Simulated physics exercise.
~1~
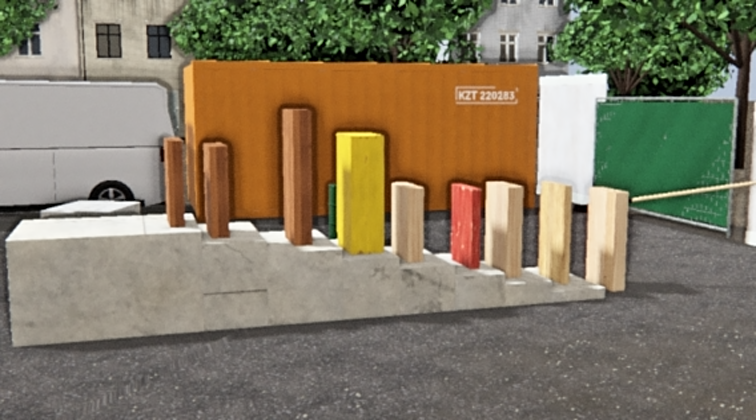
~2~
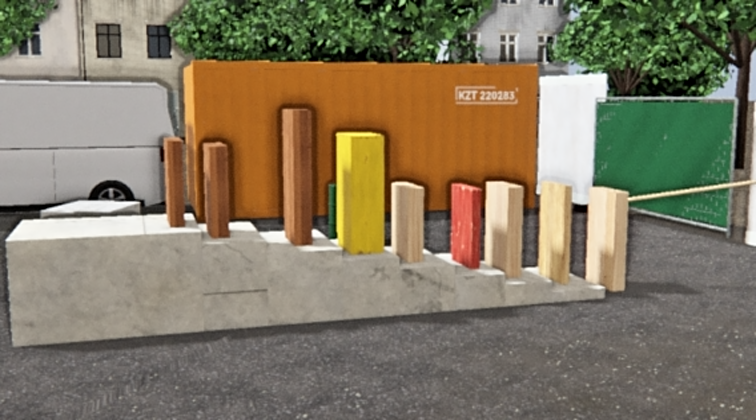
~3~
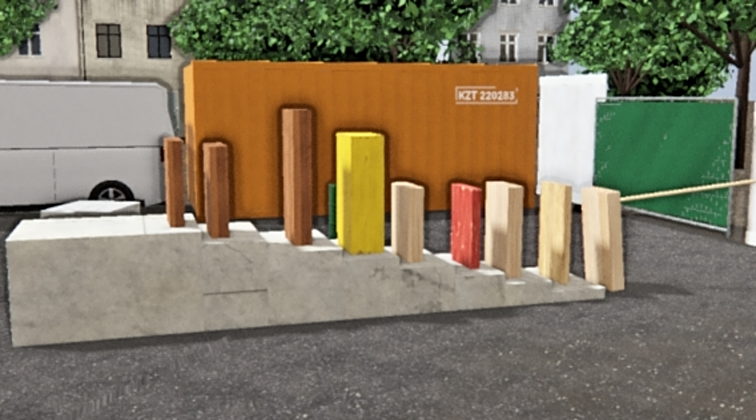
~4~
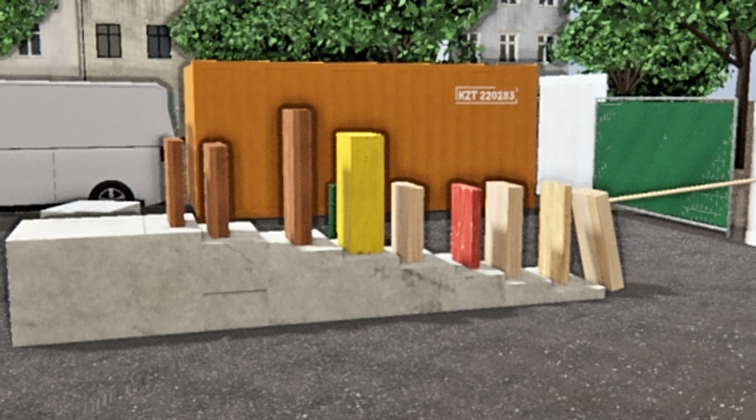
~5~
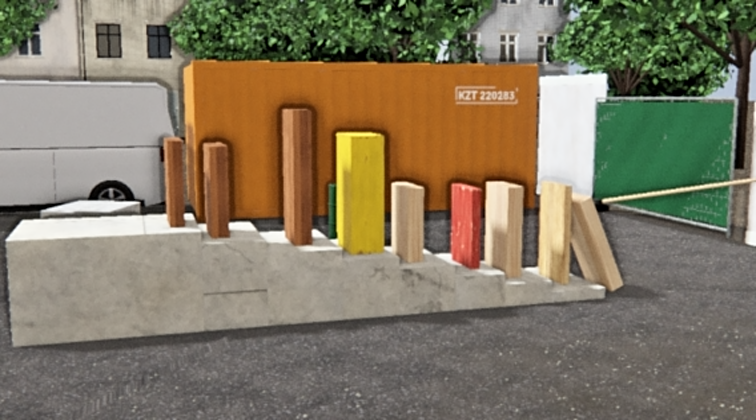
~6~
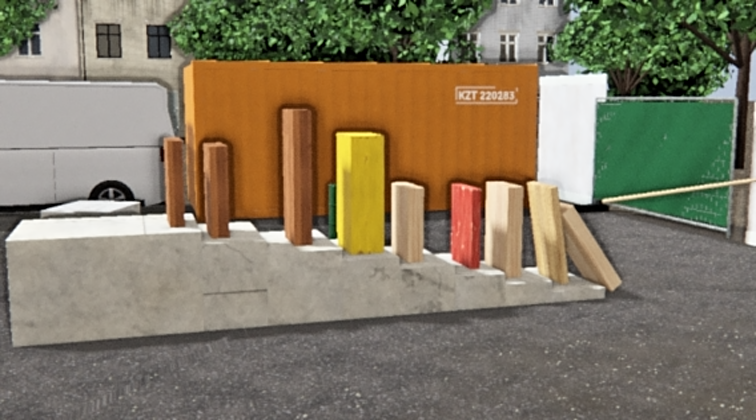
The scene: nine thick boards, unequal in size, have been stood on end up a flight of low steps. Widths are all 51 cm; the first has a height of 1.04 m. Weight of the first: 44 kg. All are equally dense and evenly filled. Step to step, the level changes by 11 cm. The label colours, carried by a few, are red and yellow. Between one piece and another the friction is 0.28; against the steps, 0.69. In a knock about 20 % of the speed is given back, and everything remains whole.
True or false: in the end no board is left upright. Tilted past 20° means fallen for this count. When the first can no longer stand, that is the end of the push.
False.
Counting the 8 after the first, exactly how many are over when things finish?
4.
Then, 0.15 s past the last view, 1 of the 8 other boards over.
Then, 0.41 s past the last view, 2 of the 8 other boards over; red board 9° from how it stood.
Then, 0.63 s past the last view, 3 of the 8 other boards over; red board 46° from how it stood.
In the end, 4 of the 8 other boards over; red board 55° from how it stood; yellow board 4° from how it stood. Four left standing. From the last view, middles, red board near (434, 240), yellow board near (355, 191).
